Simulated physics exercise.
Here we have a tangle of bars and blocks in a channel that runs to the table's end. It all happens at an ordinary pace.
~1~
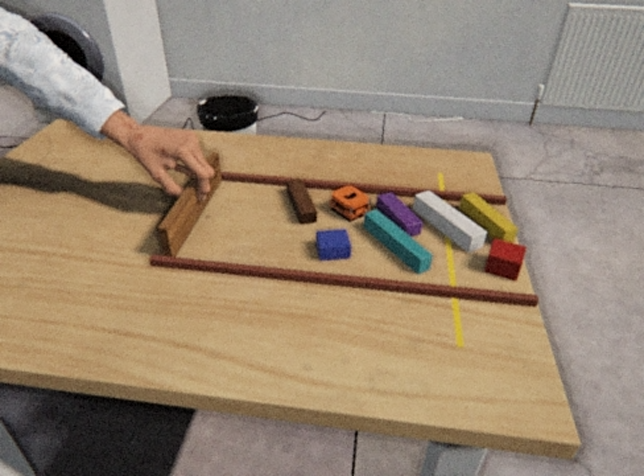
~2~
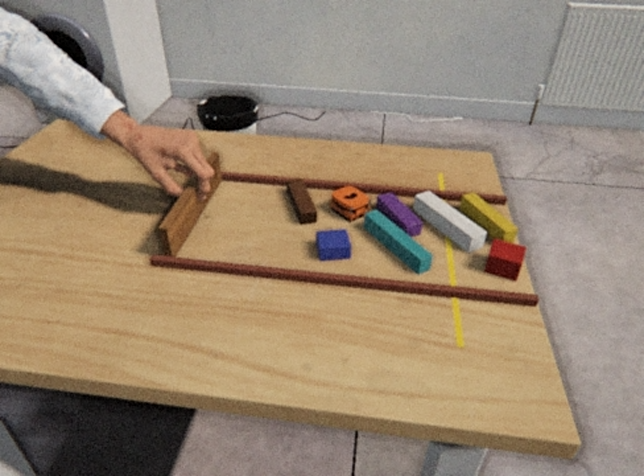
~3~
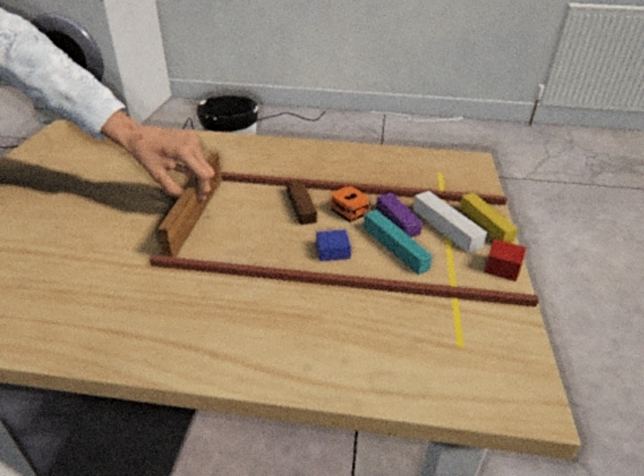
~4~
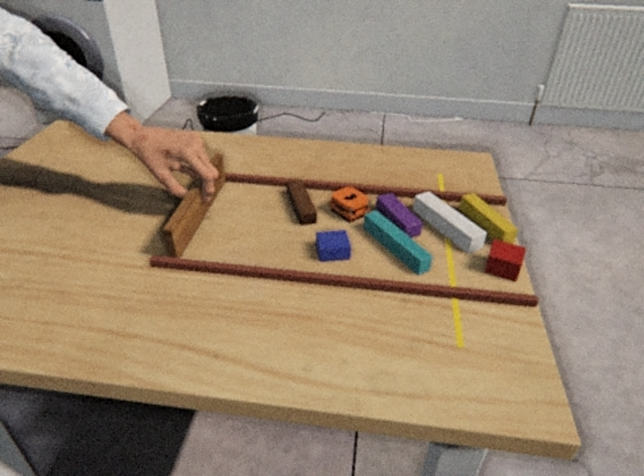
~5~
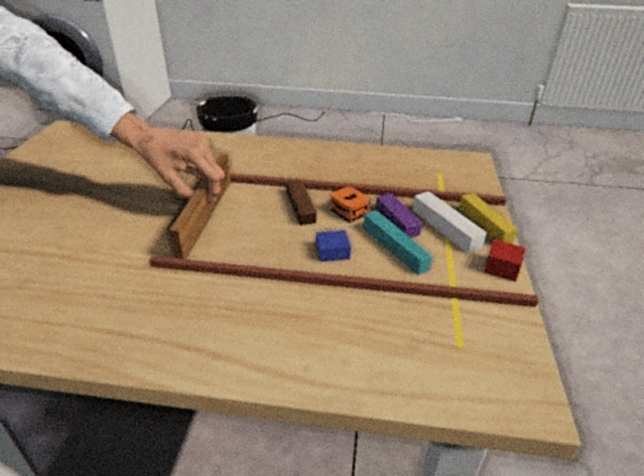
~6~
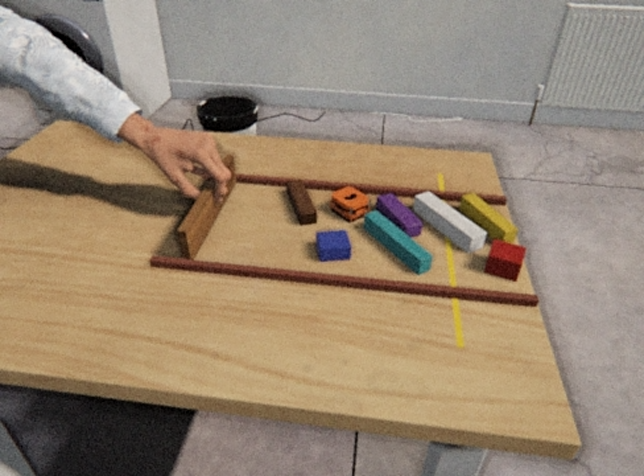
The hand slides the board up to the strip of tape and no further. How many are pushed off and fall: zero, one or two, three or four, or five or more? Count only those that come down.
Here the number that fall off is one or two.
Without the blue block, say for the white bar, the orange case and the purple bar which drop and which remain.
The white bar is lost, the orange case survives, the purple bar survives.
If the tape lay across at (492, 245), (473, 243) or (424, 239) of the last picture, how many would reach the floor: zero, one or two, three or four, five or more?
One after another: Five or more; either three or four; none at all.
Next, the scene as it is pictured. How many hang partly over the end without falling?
The number is 1.
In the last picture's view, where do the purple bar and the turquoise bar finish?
About (501, 221), and the other about (491, 252).
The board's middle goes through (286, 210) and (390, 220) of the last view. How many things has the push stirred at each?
The counts are 1 and 7.
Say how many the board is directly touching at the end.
That makes 2.
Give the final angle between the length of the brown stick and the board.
Near 0 degrees.
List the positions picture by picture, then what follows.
Red block (505, 259); yellow bar (487, 219); white bar (447, 220); board (194, 201); tape (448, 240), in the first picture.
Yellow bar (487, 218); turquoise bar (396, 240), in the second picture.
White bar (447, 220); brown stick (301, 201), in the third picture.
Red block (505, 260); purple bar (398, 215), in the fourth picture.
Yellow bar (486, 219); blue block (333, 246), in the fifth picture.
Red block (505, 260); yellow bar (487, 219); white bar (447, 221); board (211, 203); tape (448, 241), in the sixth picture.
A little later, none off yet; red block at rest near (505, 260); yellow bar at rest near (487, 219); white bar at rest near (447, 221).
Next, none off yet; red block at rest near (505, 260); yellow bar at rest near (487, 219); white bar shifted a little near (462, 220).
When it is over, the number that fall off is one or two; down, white bar and yellow bar.
